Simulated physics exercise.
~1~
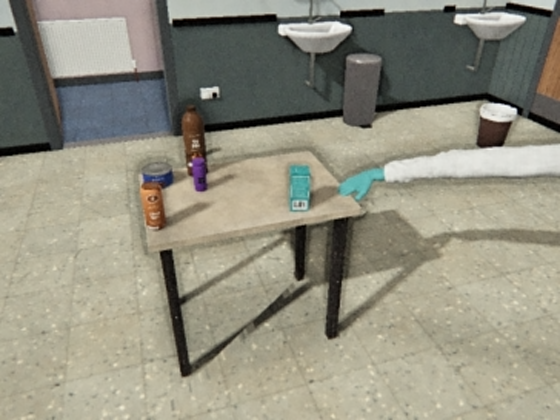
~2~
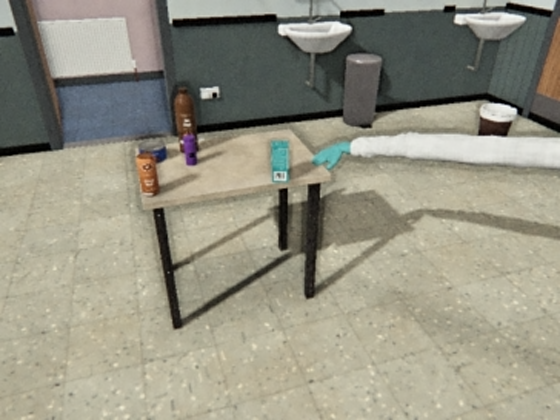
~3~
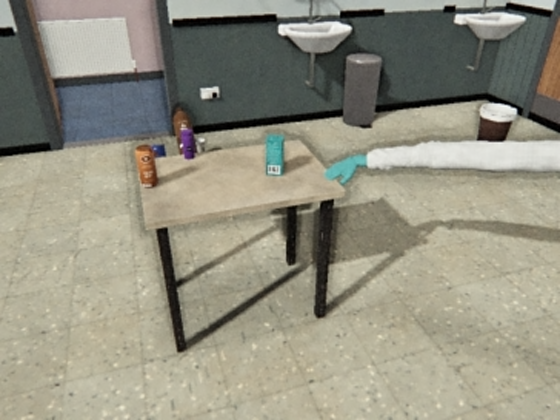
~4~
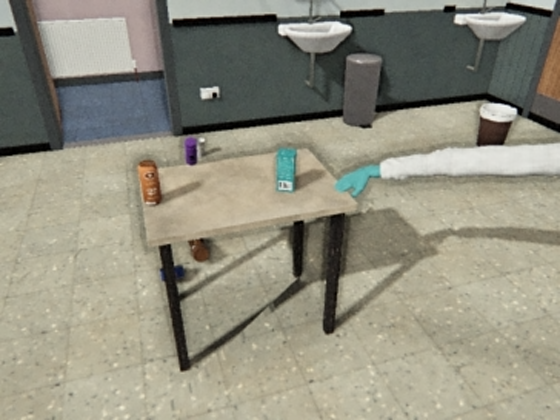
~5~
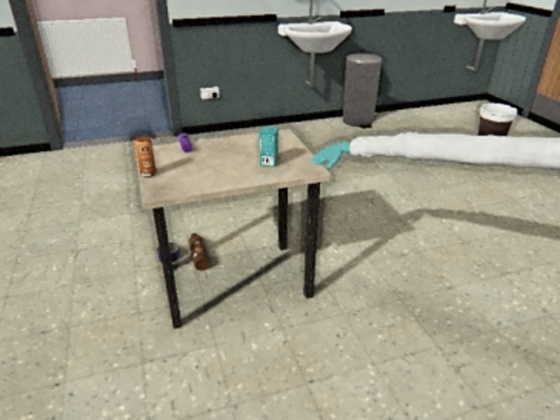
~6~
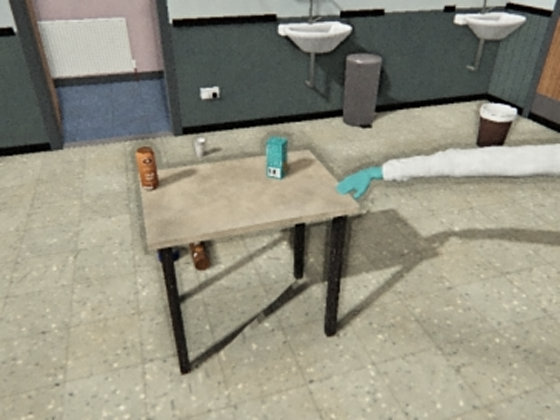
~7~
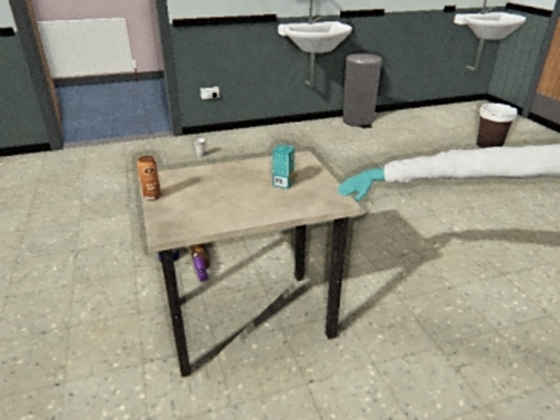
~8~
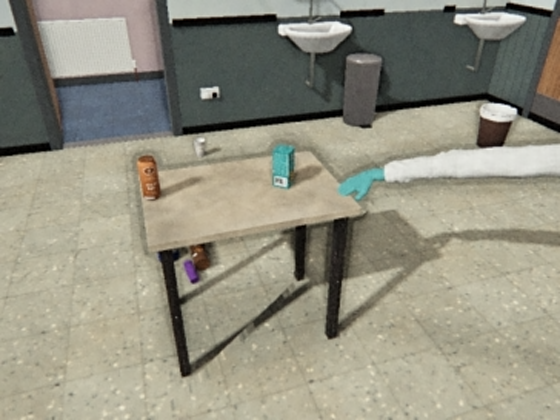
A gloved hand jerks the table back and forth, and three of five items fall off.
